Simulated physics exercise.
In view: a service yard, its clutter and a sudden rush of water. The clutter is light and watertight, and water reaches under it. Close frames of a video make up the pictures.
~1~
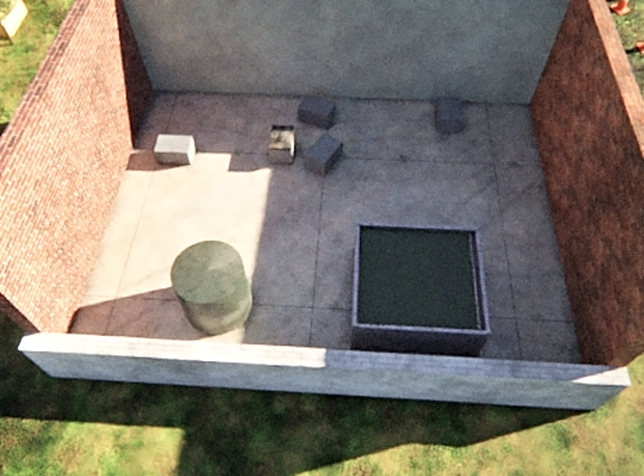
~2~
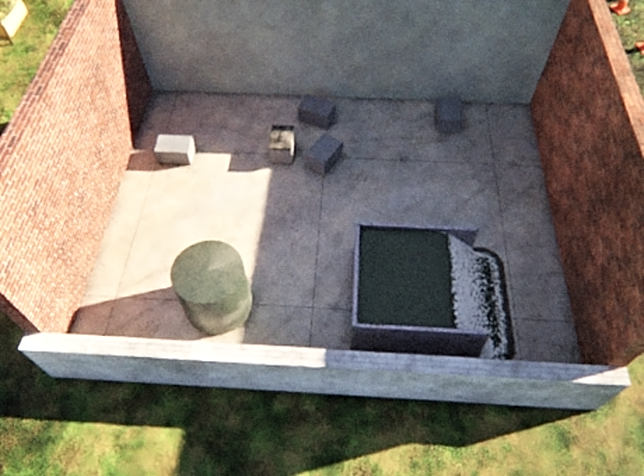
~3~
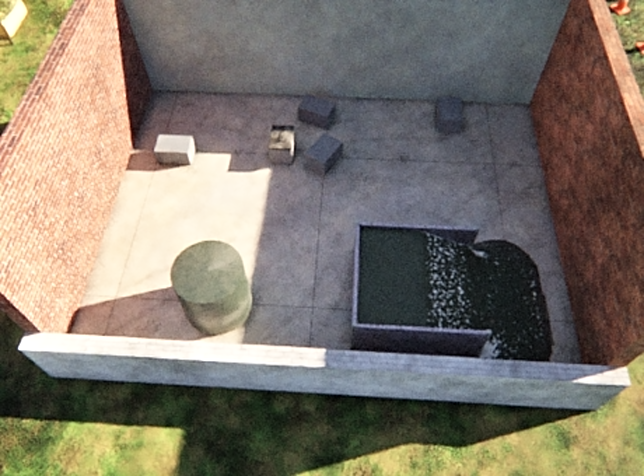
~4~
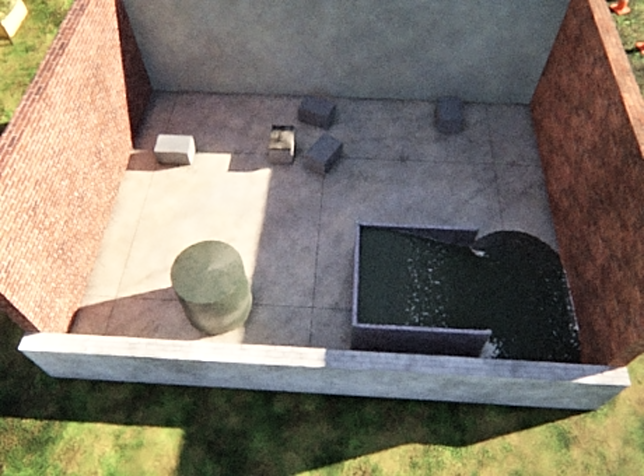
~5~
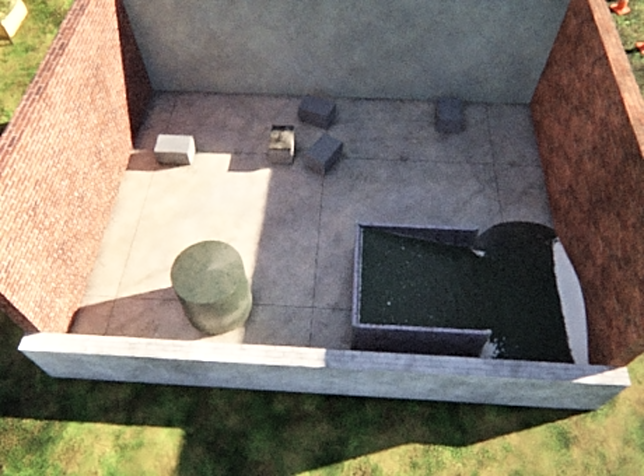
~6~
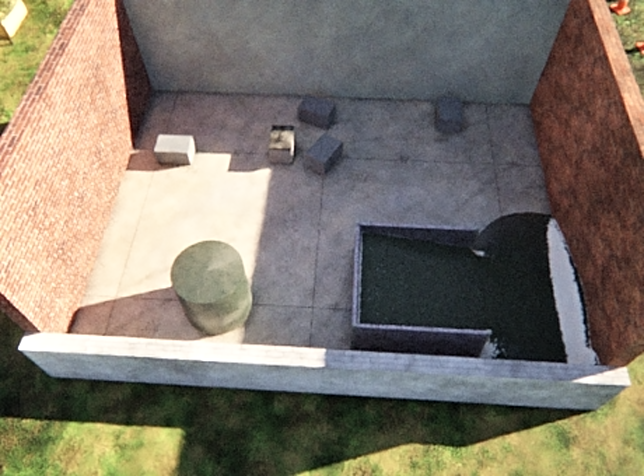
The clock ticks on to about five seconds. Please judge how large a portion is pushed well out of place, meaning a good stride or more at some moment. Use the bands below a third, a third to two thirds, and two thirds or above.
It falls a third to two thirds.
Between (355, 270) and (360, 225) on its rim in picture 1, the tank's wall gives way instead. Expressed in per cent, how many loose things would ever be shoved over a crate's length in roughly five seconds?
It comes to roughly 20 %.
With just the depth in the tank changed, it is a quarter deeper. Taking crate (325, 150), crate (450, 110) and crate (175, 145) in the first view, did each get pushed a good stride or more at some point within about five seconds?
As listed: No, pushed that far, never so far.
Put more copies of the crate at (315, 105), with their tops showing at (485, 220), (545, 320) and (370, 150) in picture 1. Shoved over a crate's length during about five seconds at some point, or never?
Result by item: Gets dislodged / gets dislodged / stays where it is.
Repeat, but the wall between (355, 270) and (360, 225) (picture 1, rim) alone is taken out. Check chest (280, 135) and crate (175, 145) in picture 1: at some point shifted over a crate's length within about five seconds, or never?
As listed: Under that, yes.
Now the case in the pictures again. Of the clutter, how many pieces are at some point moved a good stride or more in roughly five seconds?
By my reckoning the answer is 2.
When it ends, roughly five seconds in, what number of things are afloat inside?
Count: 0.
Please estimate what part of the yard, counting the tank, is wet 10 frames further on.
Reading: About 30 %.
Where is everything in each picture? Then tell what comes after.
A crate at (450, 108), on the bottom; a crate at (173, 144) rests on the ground; 0 of 5 have shifted, in the first picture.
A crate at (450, 108), on the bottom; a crate at (173, 144), on the bottom; 0 of 5 have shifted, in the second picture.
A crate at (450, 108) rests on the ground; a crate at (173, 144) rests on the ground; 0 of 5 have shifted, in the third picture.
A crate at (450, 108), on the bottom; a crate at (173, 144) rests on the ground; 0 of 5 have shifted, in the fourth picture.
A crate at (450, 108) rests on the ground; a crate at (173, 144), on the bottom; 0 of 5 have shifted, in the fifth picture.
A crate at (450, 108), on the bottom; a crate at (173, 144) rests on the ground; 0 of 5 have shifted, in the sixth picture.
A moment on, 0 of 5 are well off their spots; 0 afloat.
Next, 0 of 5 are well off their spots; 0 afloat.
Later, 1 of 5 are well off their spots; 1 afloat.
In the end, 2 of 5 are well off their spots, and 2 have been at some point; 0 afloat.
